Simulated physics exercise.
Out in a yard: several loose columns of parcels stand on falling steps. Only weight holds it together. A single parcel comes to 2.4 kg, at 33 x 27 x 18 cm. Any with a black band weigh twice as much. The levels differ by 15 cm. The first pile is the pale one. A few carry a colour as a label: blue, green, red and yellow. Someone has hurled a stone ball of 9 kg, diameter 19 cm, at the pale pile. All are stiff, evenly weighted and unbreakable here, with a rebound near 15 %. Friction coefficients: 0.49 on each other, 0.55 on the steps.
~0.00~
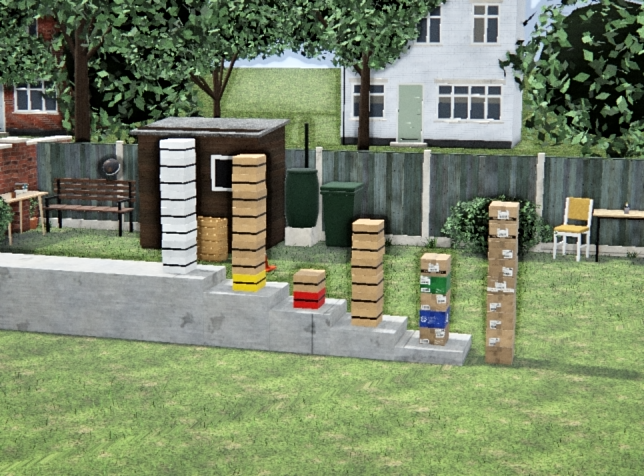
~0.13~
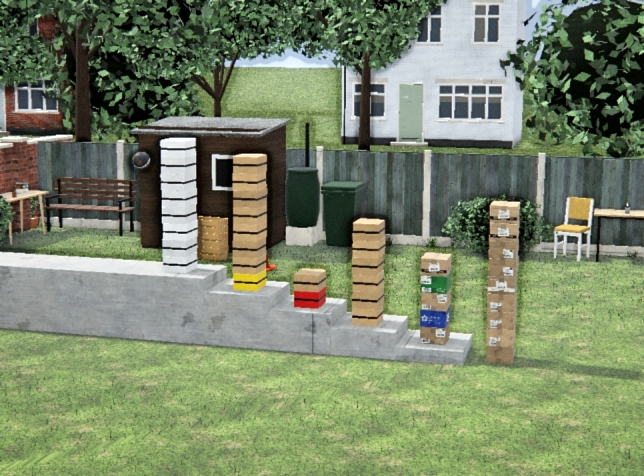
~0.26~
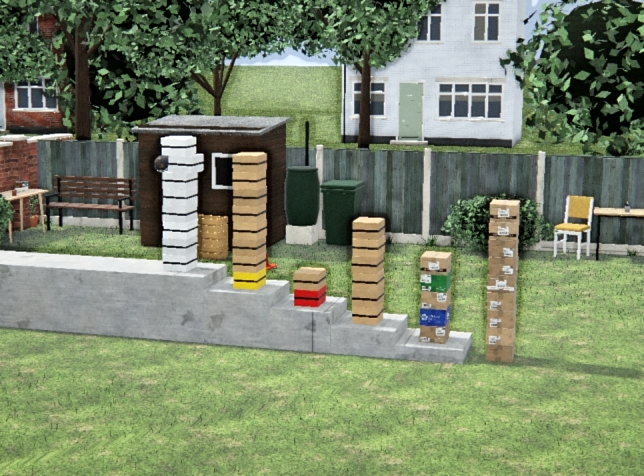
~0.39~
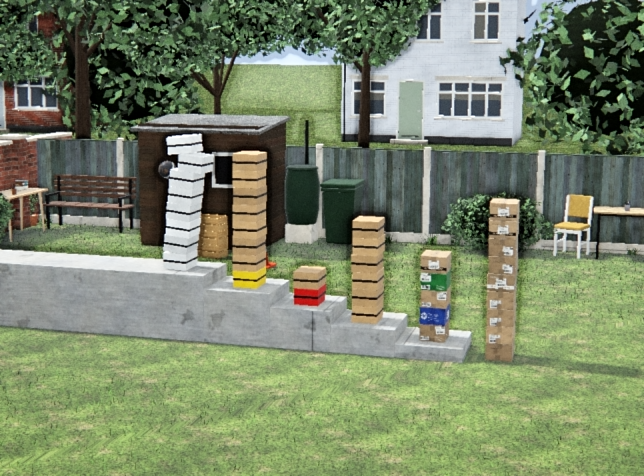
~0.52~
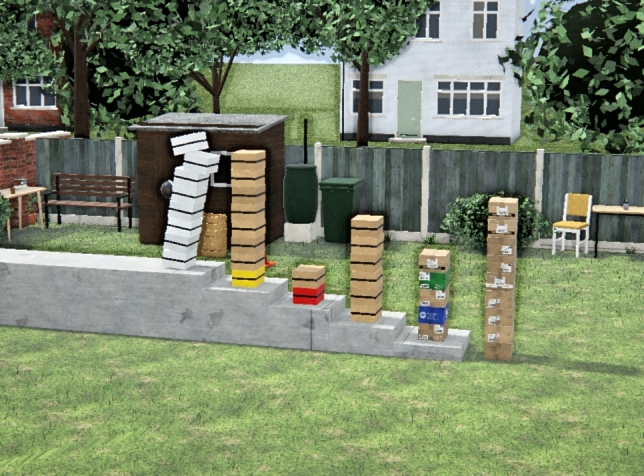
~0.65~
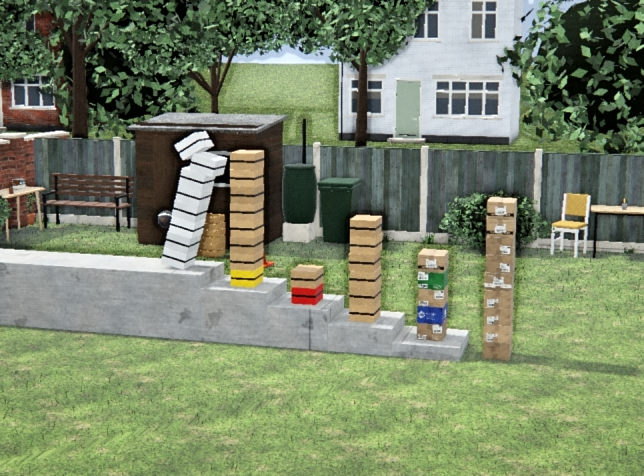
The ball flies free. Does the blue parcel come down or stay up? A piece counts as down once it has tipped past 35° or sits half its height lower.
The blue parcel drops.
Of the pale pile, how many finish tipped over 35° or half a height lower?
7 of them.
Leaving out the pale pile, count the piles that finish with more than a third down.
The count is 4.
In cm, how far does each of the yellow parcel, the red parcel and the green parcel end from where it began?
Yellow 0, red 0, green 100.
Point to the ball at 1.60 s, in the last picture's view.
At about (30, 249).
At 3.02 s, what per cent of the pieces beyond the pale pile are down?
By then 55 per cent.
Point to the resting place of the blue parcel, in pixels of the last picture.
At about (474, 339).
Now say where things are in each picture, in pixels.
In the first picture (places mark the middle of the side facing us), ball (112, 167) 56 cm from contact, 3.0 m/s; blue parcel (432, 320); yellow parcel (245, 283); green parcel (433, 285); the rest undisturbed.
The second picture shows ball (141, 160) 21 cm from contact, 2.7 m/s; blue parcel (433, 319).
The third picture shows ball (163, 164) after contact, 0.4 m/s; blue parcel (433, 318).
The fourth picture shows ball (167, 170) after contact, 1.3 m/s; blue parcel (432, 317); the rest undisturbed.
The fifth picture shows ball (170, 190) after contact, 2.3 m/s; blue parcel (431, 315); the rest undisturbed.
The sixth picture shows ball (166, 220) after contact, 3.1 m/s; blue parcel (430, 315); yellow parcel (242, 279); red parcel (303, 296); the rest undisturbed.
After 1.60 s, 7 of the pale pile down; 6 of the 30 other parcels down; blue parcel unmoved; yellow parcel leaning 7°.
After 3.02 s, 7 of the pale pile down; 16 of the 30 other parcels down; blue parcel leaning 51°, 12 cm lower; green parcel leaning 26°, 18 cm lower.
At rest (4.6 s), 7 of the pale pile down; 25 of the 30 other parcels down; blue parcel leaning 62°, 25 cm lower; green parcel leaning 42°, 44 cm lower; yellow parcel unmoved. As the last picture would show them, middles, blue parcel near (474, 339), green parcel near (515, 325).
